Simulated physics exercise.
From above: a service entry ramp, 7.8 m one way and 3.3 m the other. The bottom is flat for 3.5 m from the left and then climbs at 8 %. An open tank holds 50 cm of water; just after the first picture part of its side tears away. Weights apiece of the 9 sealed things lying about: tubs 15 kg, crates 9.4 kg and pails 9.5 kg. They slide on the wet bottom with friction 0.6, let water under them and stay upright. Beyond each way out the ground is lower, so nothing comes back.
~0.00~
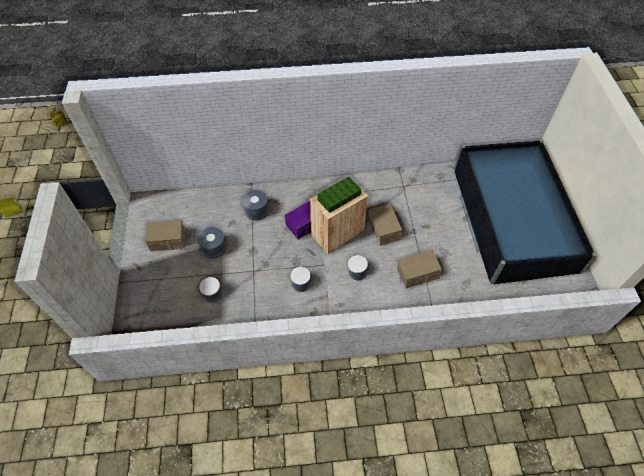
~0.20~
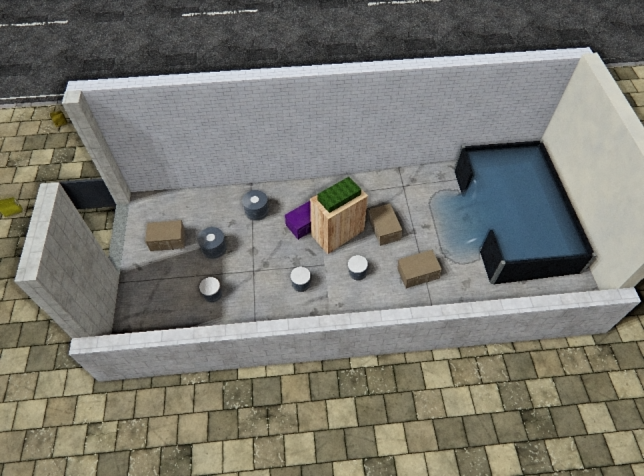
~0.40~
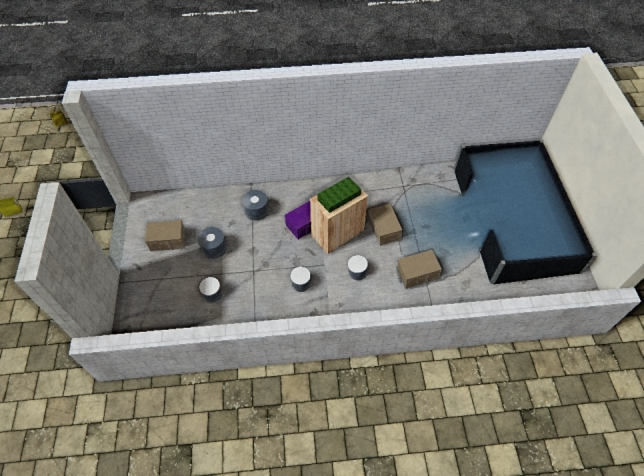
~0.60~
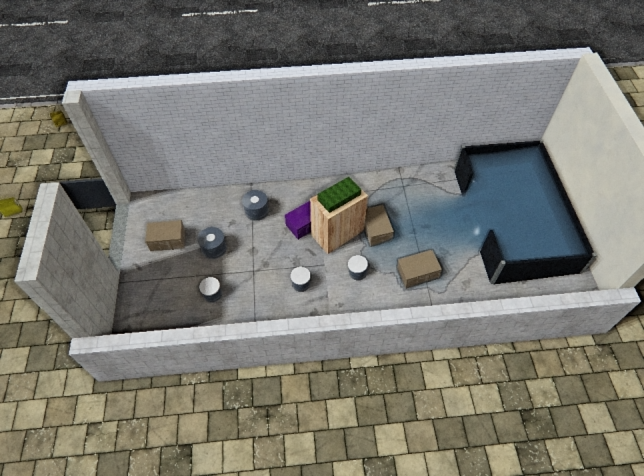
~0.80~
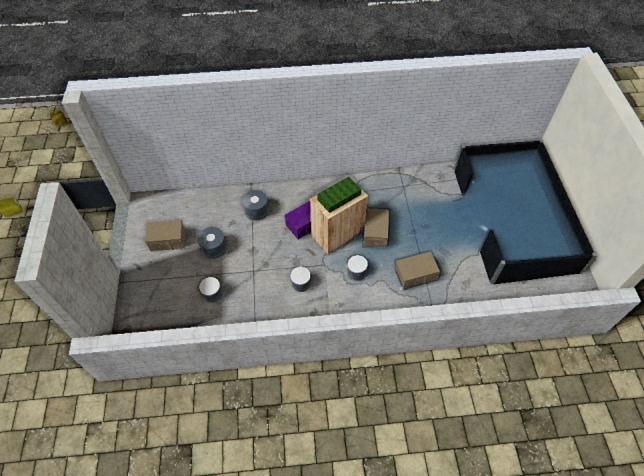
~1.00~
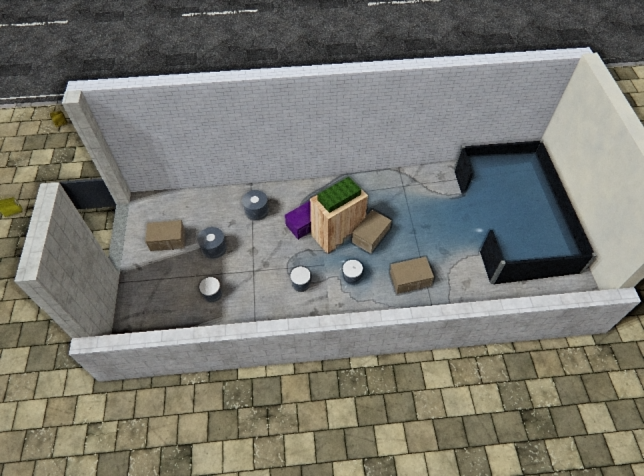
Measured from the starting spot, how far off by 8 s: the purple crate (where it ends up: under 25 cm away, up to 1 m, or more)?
The purple crate holds its place.
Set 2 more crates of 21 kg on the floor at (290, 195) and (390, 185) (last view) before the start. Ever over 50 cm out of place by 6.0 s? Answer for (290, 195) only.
Answer: Over.
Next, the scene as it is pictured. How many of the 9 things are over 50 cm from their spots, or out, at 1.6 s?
By then 3.
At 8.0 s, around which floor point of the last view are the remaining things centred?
At about (229, 239).
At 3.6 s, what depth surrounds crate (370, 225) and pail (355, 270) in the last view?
Roughly 14 and 26 cm.
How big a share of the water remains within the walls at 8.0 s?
About 68 per cent.
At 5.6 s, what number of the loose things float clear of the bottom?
I count 4.
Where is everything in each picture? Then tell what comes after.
In the first frame, the purple crate at (305, 214) rests on the ground; 3.4 m2 under water; 0 of 9 have shifted.
In the second frame, the purple crate at (305, 214) rests on the ground; water covers 4.4 m2; 0 of 9 have shifted.
In the third frame, the purple crate at (305, 214) rests on the ground; water covers 5.6 m2; 0 of 9 have shifted.
In the fourth frame, the purple crate at (305, 214) rests on the ground; 6.8 m2 under water; 1 of 9 have shifted.
In the fifth frame, the purple crate at (305, 214) rests on the ground; 8.2 m2 under water; 1 of 9 have shifted.
In the sixth frame, the purple crate at (305, 214) rests on the ground; water covers 9.6 m2; 3 of 9 have shifted.
After 1.6 s the purple crate is near (305, 214), 0.0 m from its start, aground; 0 of 9 are out; 1 afloat.
After 3.6 s the purple crate is near (305, 214), 0.0 m from its start, aground; 0 of 9 are out; 5 afloat.
After 5.6 s the purple crate is near (305, 214), 0.0 m from its start, aground; 1 of 9 are out; 4 afloat.
After 8.0 s the purple crate is near (307, 210), 0.1 m from its start, aground; 3 of 9 are out; 2 afloat.
